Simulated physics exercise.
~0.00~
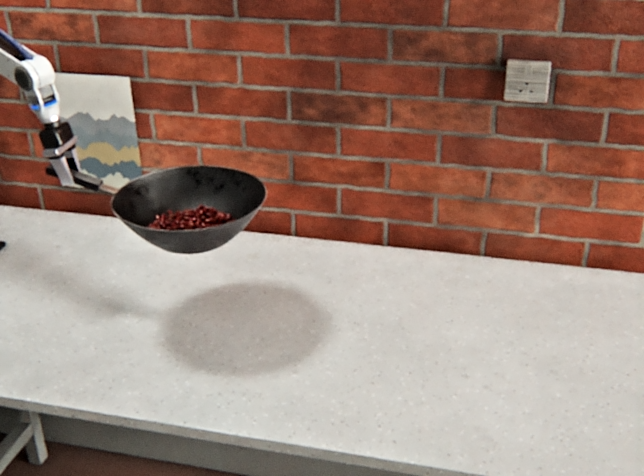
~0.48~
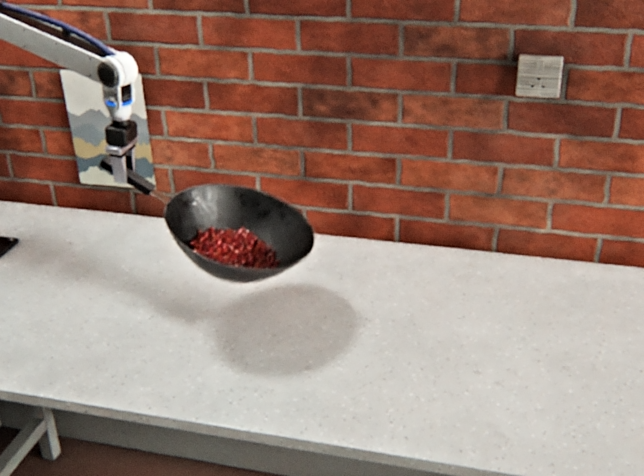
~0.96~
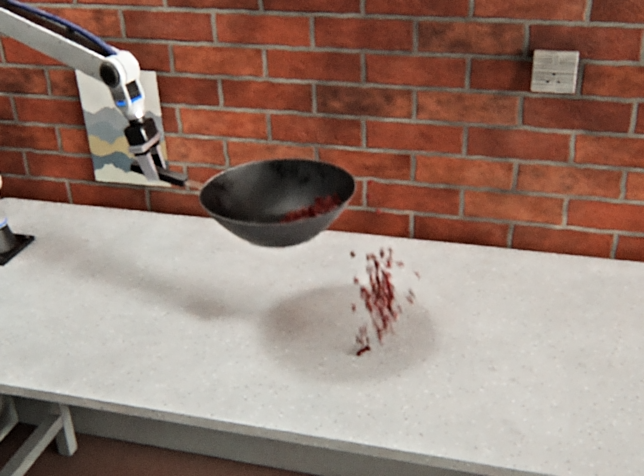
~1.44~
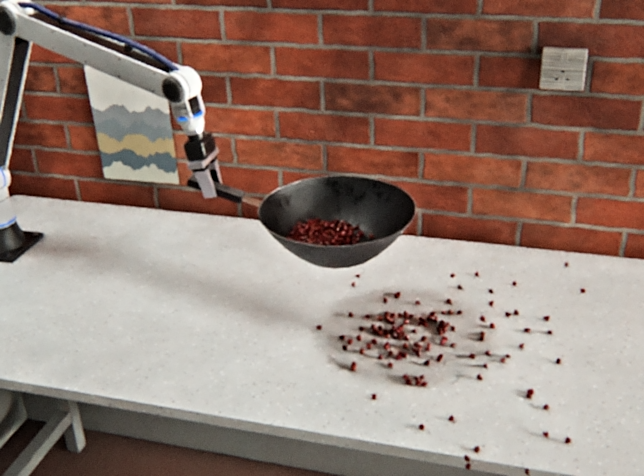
Robot arm carrying a wok of red beans rightward above a white table, tilting it and spilling some across the surface.
